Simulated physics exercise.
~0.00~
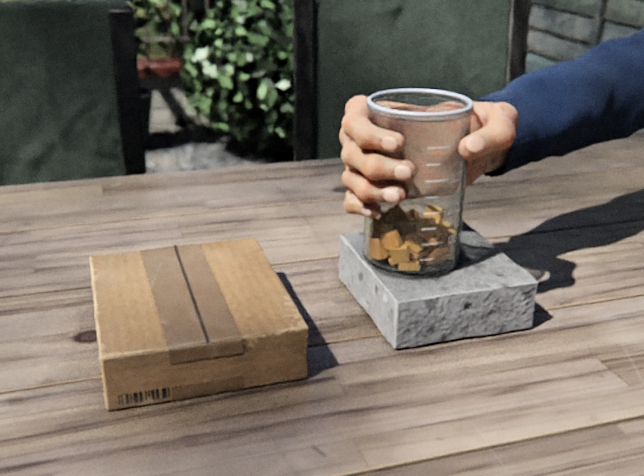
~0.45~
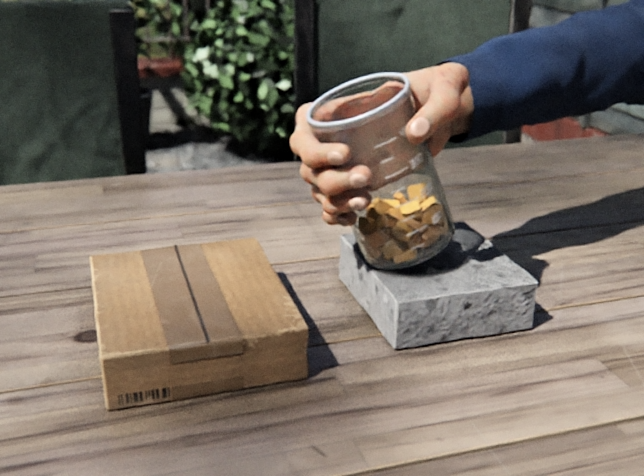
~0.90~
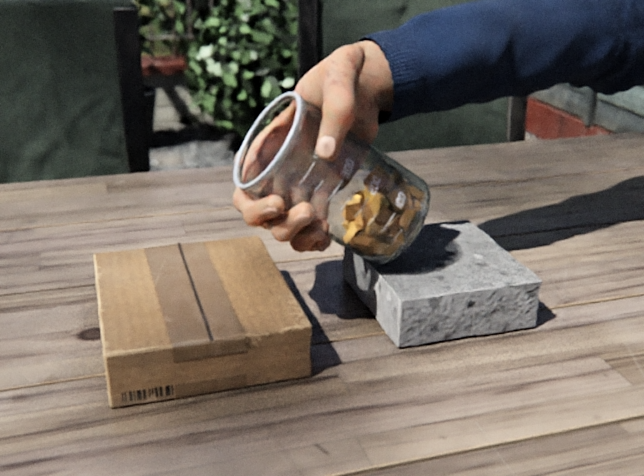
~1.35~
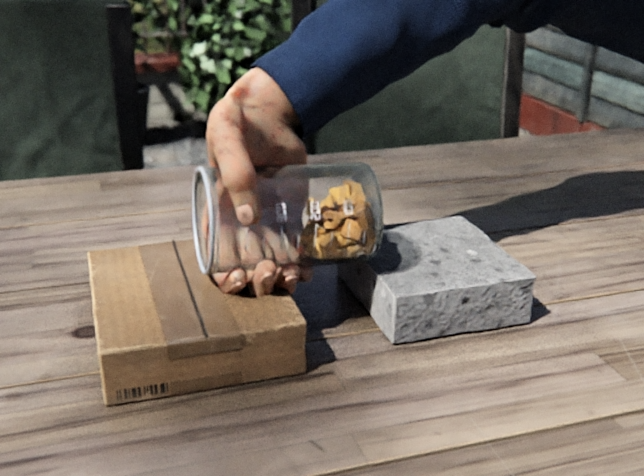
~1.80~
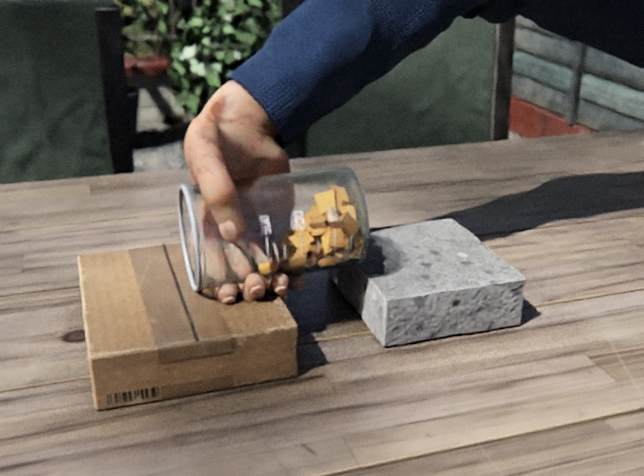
On an outdoor wooden table, a hand tips a part-filled clear container sideways against a cardboard box.
